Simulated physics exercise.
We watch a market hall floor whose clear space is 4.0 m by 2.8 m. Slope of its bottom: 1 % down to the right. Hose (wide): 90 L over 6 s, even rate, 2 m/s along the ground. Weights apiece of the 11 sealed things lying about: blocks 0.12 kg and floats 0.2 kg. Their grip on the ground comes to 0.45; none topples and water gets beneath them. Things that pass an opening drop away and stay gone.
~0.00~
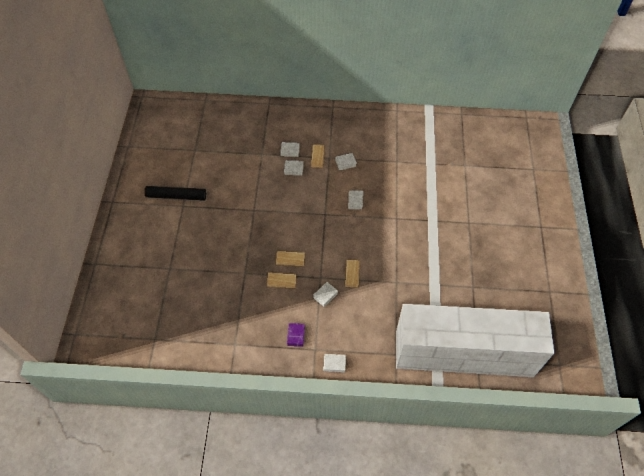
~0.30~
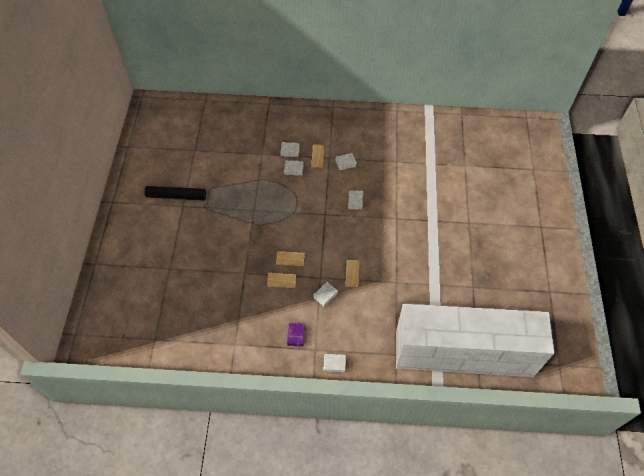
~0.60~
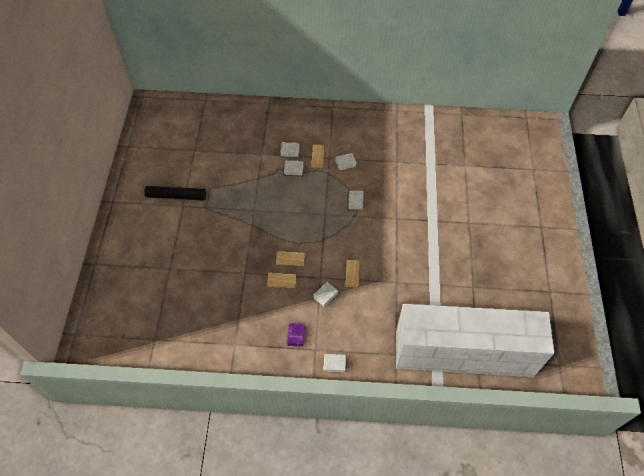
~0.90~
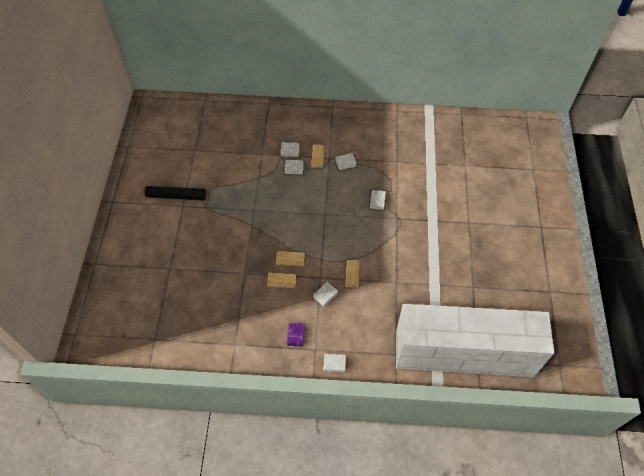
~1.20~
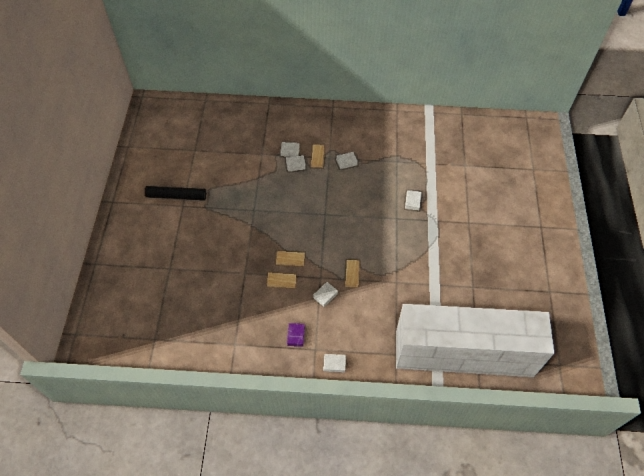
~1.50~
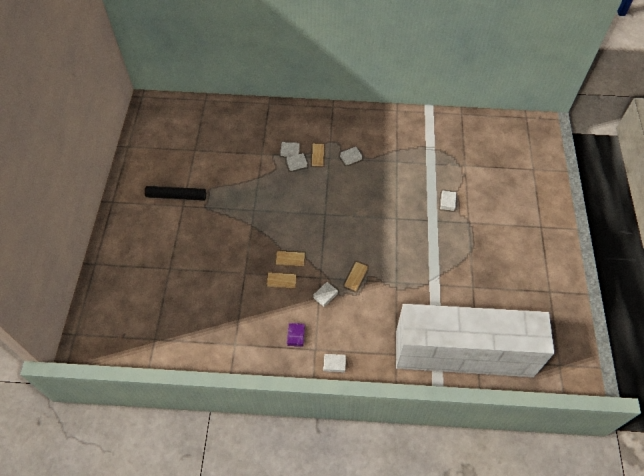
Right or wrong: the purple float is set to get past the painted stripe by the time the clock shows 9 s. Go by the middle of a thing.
Wrong.
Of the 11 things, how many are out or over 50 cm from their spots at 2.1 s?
By my tally, 1.
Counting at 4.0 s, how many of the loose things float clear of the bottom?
Total: 0.
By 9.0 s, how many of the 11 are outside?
Tally so far: 1.
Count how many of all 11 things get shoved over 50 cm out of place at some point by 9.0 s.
I make that 2.
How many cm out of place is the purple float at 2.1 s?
I'd put it at around 0 cm.
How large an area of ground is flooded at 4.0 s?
Roughly 5.0 m2 of it is wet.
After 2.1 s the purple float is near (296, 333), 0.0 m from its start, aground; 1 of 11 are over the mark; 0 afloat.
After 4.0 s the purple float is near (296, 333), 0.0 m from its start, aground; 1 of 11 are over the mark; 0 afloat.
After 6.3 s the purple float is near (296, 333), 0.0 m from its start, aground; 1 of 11 are over the mark; 0 afloat.
After 9.0 s the purple float is near (296, 333), 0.0 m from its start, aground; 1 of 11 are over the mark; 0 afloat.
